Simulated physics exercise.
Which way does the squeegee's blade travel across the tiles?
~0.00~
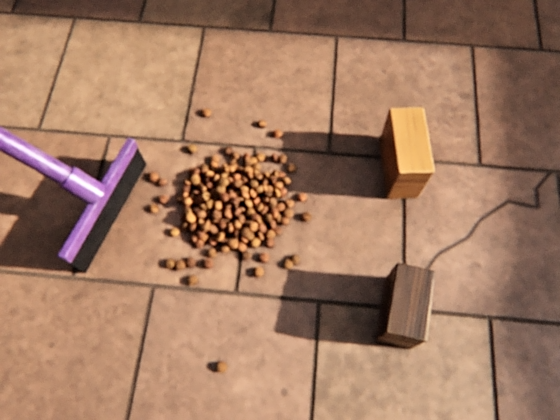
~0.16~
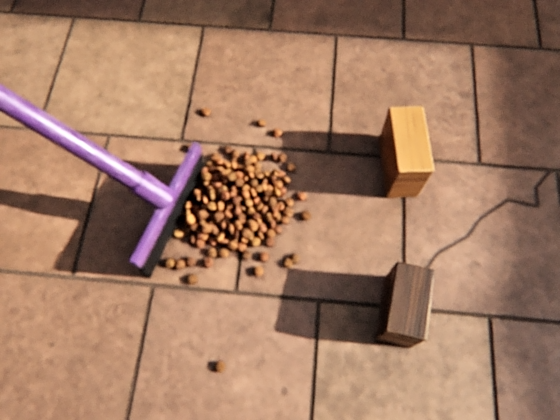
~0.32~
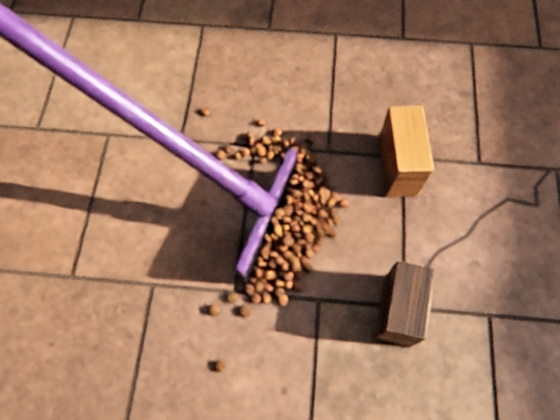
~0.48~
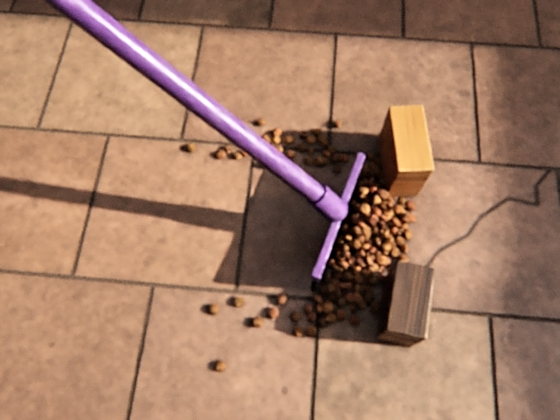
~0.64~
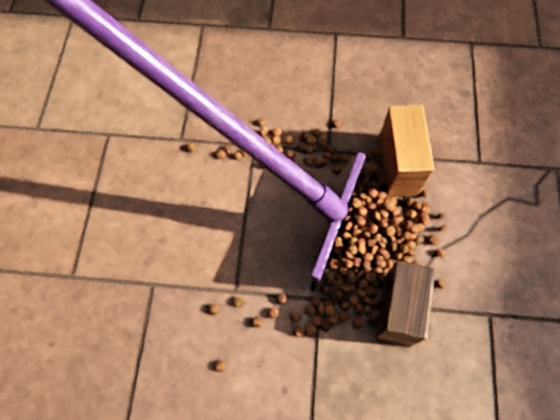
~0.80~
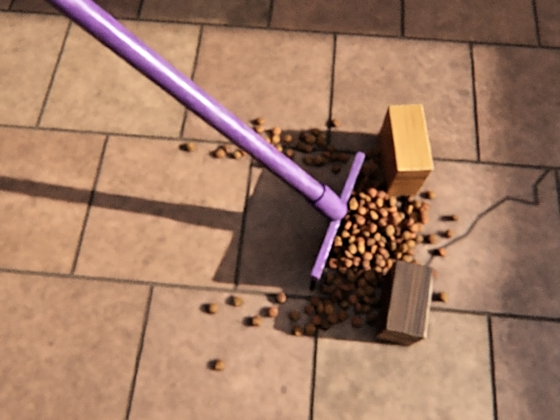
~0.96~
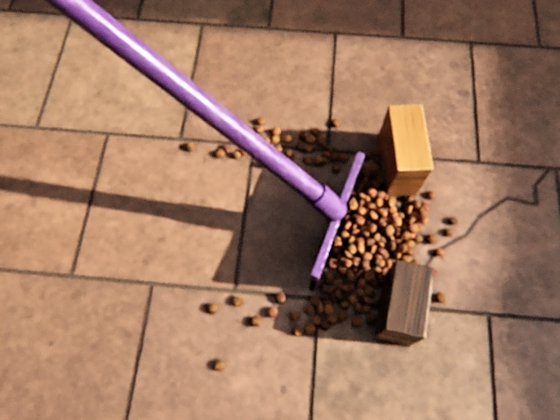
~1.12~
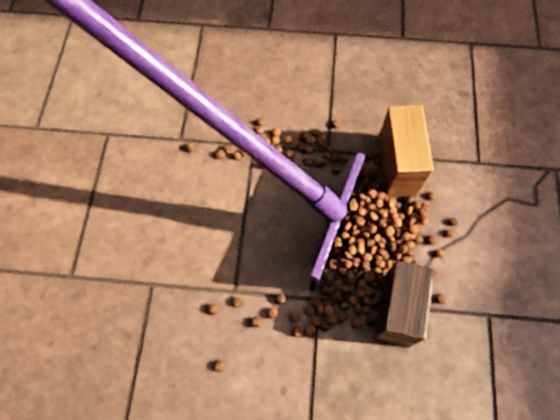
The blade travels to the right, pushing the heap of brown pieces toward the two blocks.
